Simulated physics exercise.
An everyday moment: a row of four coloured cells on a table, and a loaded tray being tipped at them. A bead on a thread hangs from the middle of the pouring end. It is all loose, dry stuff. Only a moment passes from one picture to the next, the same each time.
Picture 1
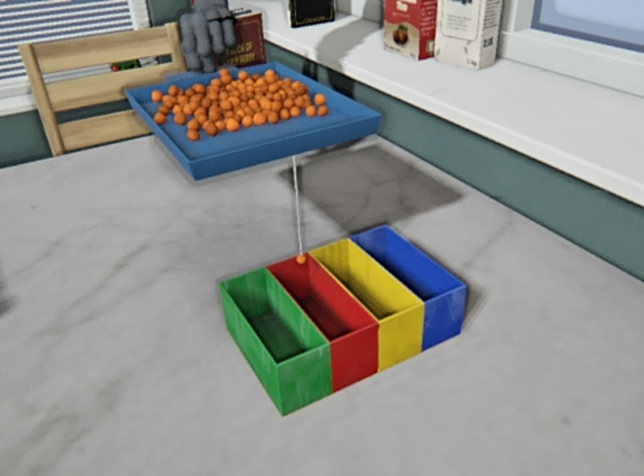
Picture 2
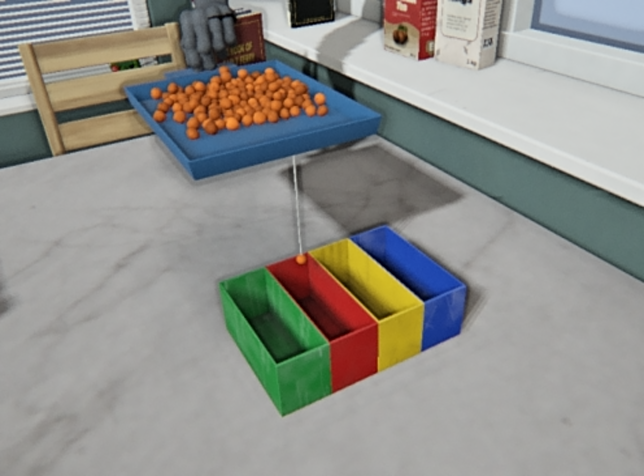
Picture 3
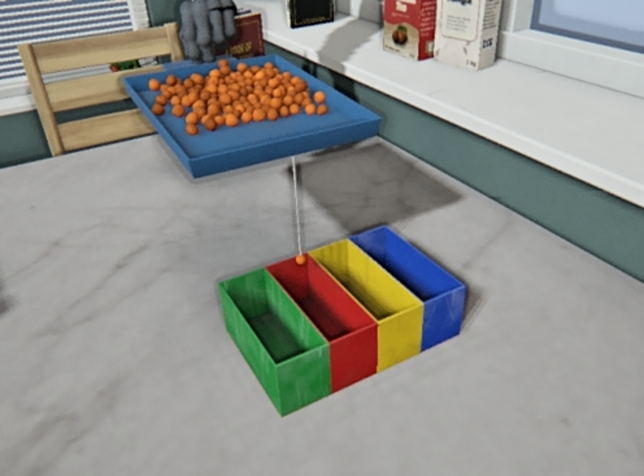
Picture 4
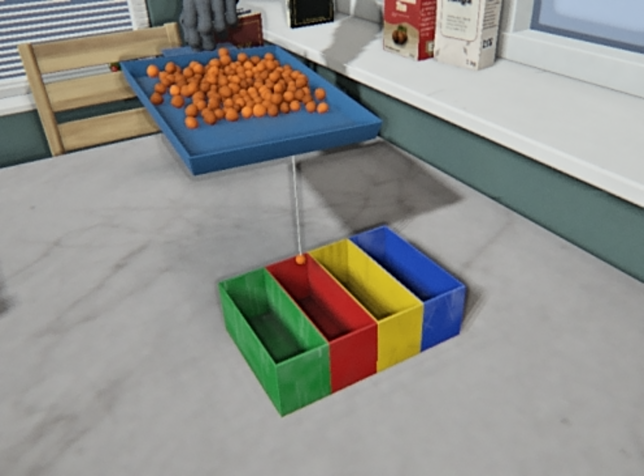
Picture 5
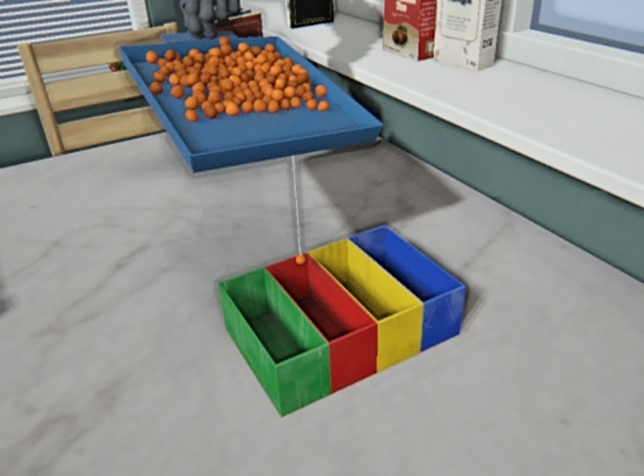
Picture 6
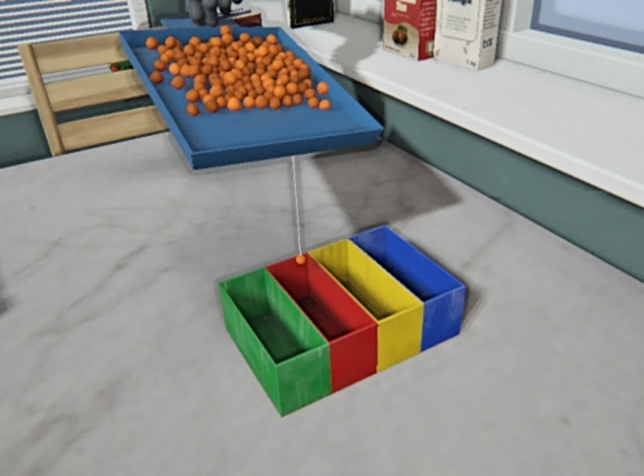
Above four coloured cells on a table, a blue tray of orange peanuts tilts gradually rightward.
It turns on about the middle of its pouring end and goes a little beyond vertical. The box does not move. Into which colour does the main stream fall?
It favours the blue compartment.
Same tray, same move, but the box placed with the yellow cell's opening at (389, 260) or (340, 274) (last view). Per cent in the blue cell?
Roughly 20 per cent, and 40 per cent.
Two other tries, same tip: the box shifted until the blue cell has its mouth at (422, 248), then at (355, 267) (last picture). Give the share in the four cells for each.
About 90 and 40 per cent.
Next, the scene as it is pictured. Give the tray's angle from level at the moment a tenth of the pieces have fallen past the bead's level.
At some 110 degrees.
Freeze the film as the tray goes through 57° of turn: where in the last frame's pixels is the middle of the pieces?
Around (318, 93).
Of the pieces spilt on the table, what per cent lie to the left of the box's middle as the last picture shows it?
About 0 per cent.
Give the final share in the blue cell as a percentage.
It comes to 50 per cent or so.
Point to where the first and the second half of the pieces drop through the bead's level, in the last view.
Early half (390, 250), late half (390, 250).
Soon, tray tipped steeply; nearly all on the tray; a small part falling or outside the box.
A while on, tray tipped right over; nearly all on the tray; a small part in the blue cell; a stray few in the yellow cell; a stray few falling or outside the box.
Towards the end, tray tipped past a quarter turn; about half in the blue cell; about a quarter in the yellow cell; a small part in the red cell; about a quarter falling or outside the box.
Finally, tray tipped past a quarter turn; about half in the blue cell; about a quarter in the yellow cell; a small part in the red cell; none in the green cell; about a quarter outside the box.
